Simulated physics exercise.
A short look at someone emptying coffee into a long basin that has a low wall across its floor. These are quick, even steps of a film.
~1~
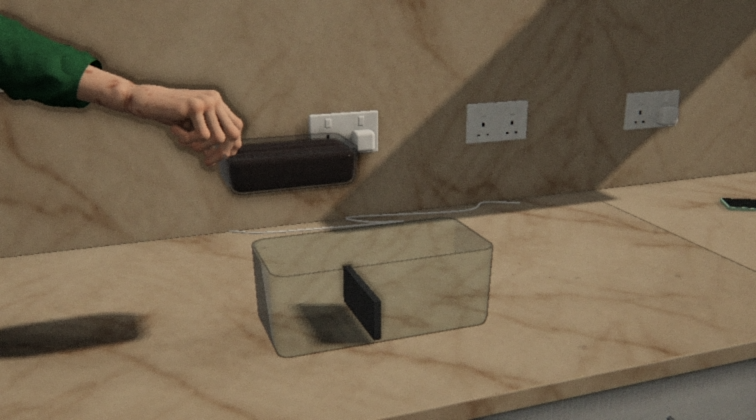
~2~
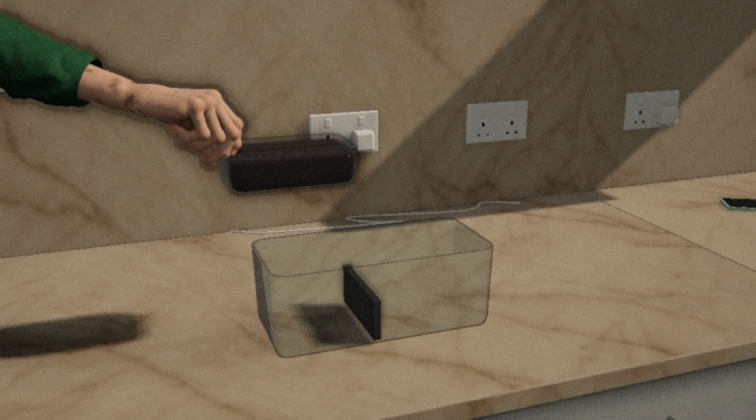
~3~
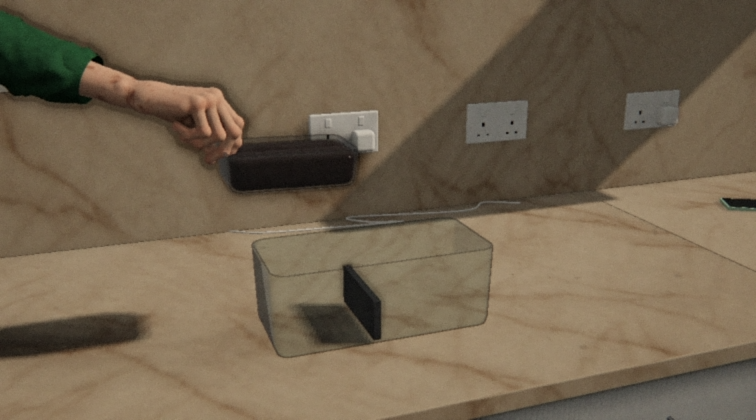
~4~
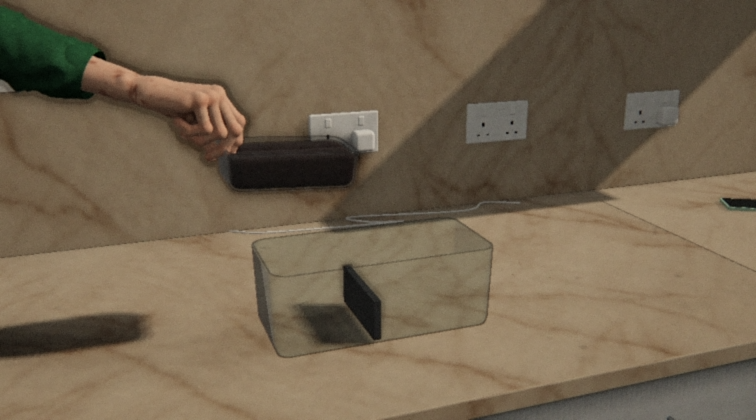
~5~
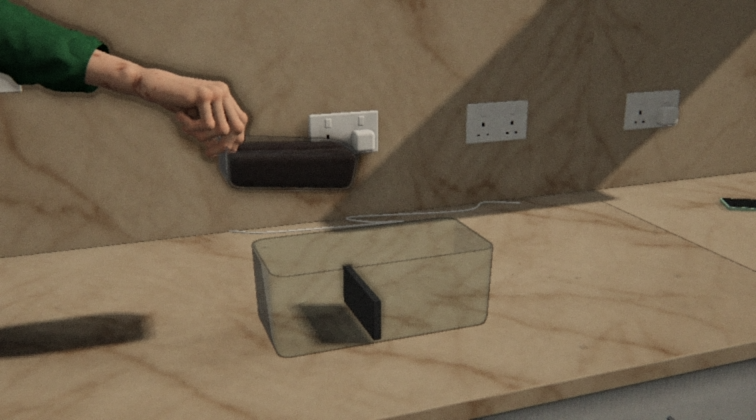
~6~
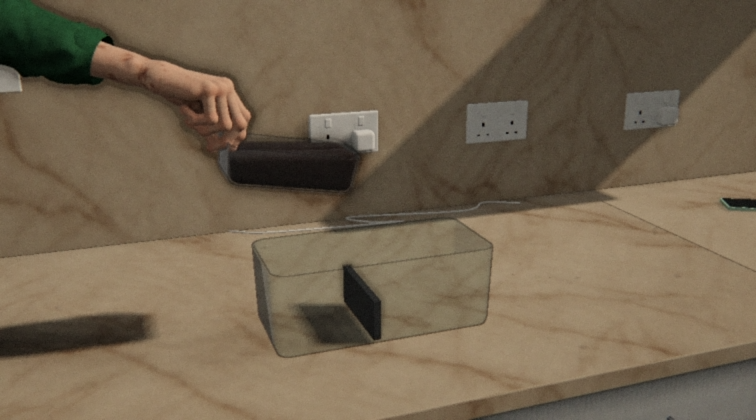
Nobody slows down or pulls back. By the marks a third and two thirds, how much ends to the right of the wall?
The share right of the wall is over two thirds.
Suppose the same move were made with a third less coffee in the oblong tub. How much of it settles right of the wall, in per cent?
Near 70 %.
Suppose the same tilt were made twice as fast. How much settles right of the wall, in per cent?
Roughly 80 in a hundred.
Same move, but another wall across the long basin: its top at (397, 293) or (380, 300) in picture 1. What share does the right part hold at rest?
Near 50 % and 60 %.
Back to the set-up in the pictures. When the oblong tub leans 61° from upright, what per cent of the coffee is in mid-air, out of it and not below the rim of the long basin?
Some 40 per cent.
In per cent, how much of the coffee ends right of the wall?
It comes to 80 per cent or so.
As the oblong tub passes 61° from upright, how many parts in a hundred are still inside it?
About 20 per cent.
A moment on, the oblong tub is tipped part way and 20 per cent is still to pour, 1 is left of the wall and 36 right of it.
Next, the oblong tub is tipped on its side and 4 per cent is still to pour, 10 is left of the wall and 78 right of it.
Then the oblong tub is tipped right over and 0 per cent is still to pour, 16 is left of the wall and 78 right of it.
Later the oblong tub is tipped right over and 0 per cent is still to pour, 16 is left of the wall and 78 right of it.
At rest 16 per cent lies left of the wall, 78 right of it and 6 outside.
